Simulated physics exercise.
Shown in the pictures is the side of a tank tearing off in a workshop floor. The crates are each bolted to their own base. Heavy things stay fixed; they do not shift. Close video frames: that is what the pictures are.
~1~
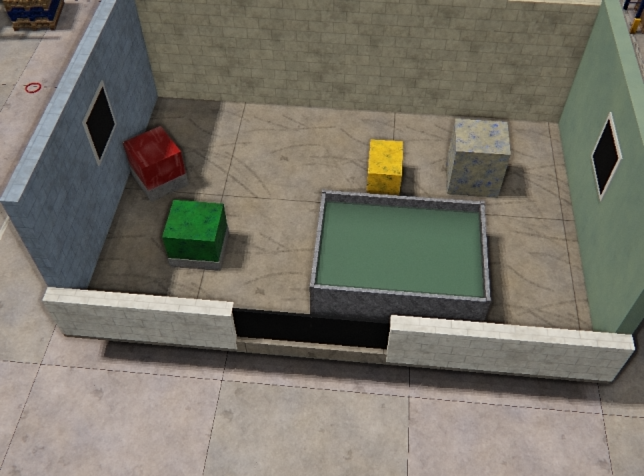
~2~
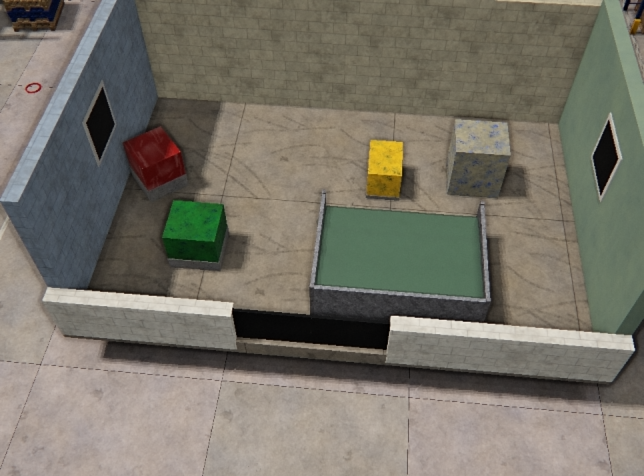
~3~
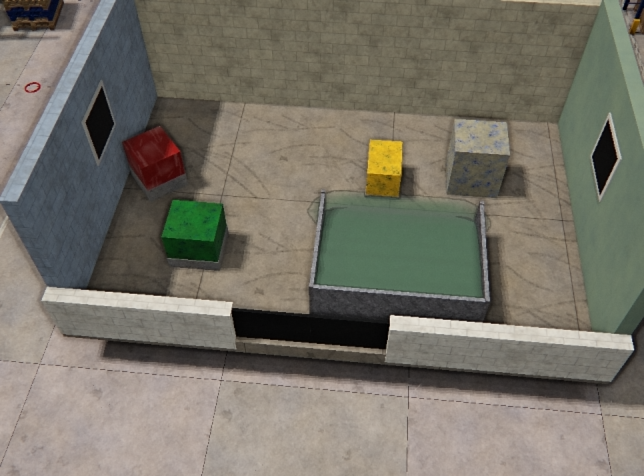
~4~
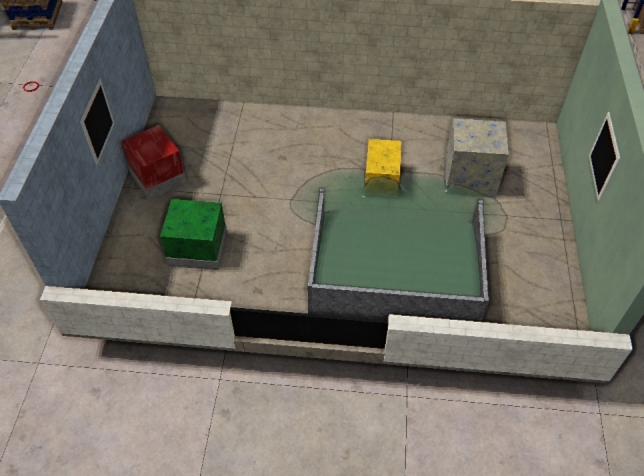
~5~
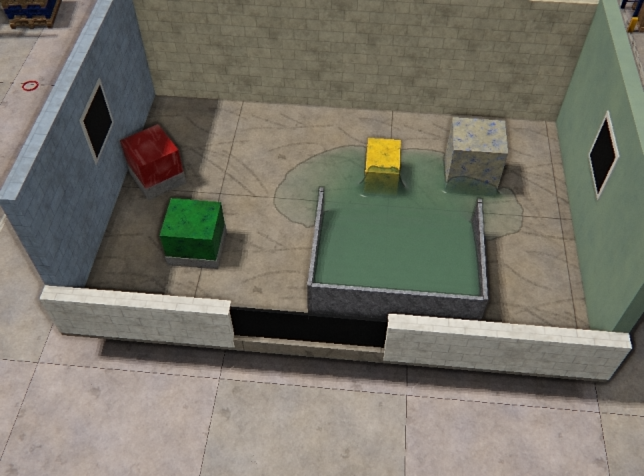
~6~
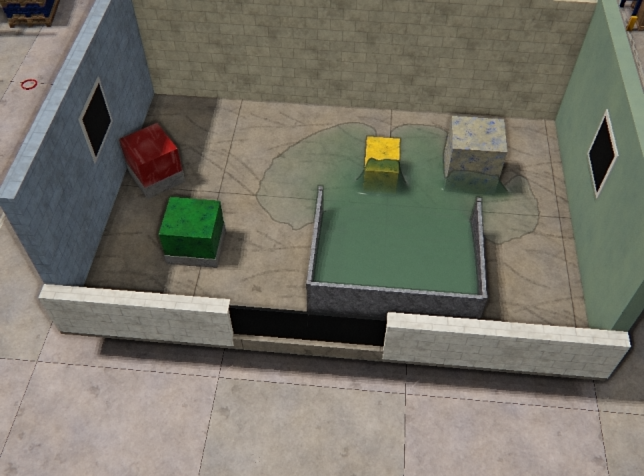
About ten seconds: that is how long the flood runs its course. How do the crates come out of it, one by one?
One by one: The green crate comes out dry; the red crate comes out wet; the yellow crate comes out wet.
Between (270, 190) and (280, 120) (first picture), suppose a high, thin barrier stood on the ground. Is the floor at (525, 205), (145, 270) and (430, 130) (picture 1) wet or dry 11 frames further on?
Outcome by spot, in order - watered, unwatered, watered.
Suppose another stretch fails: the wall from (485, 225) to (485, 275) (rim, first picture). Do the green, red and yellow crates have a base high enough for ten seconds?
Green crate is not reached; red crate is not reached; yellow crate is reached.
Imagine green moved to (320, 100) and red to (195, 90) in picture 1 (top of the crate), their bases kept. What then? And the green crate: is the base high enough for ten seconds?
I'd say the green crate is overtopped.
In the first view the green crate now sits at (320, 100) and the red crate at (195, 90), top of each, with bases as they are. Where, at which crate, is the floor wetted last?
The red crate, I think.
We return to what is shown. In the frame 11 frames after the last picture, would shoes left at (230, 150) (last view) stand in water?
That spot: Submerged.
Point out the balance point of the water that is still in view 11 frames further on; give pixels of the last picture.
Around pixel (391, 194) of the last picture.
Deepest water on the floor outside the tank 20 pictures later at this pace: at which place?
Near (127, 170).
A moment on, water covers 40 % of the floor; the green crate not reached, the red crate not reached, the yellow crate water round its plinth.
Next, water covers 60 % of the floor; the green crate not reached, the red crate water round its plinth, the yellow crate water round its plinth.
Then, water covers 70 % of the floor; the green crate water round its plinth, the red crate water round its plinth, the yellow crate water round its plinth.
Later, water covers 95 % of the floor; the green crate water round its plinth, the red crate water round its plinth, the yellow crate water round its plinth.
In the end, water covers 100 % of the floor; the green crate stayed above the water, the red crate was topped, the yellow crate was topped.
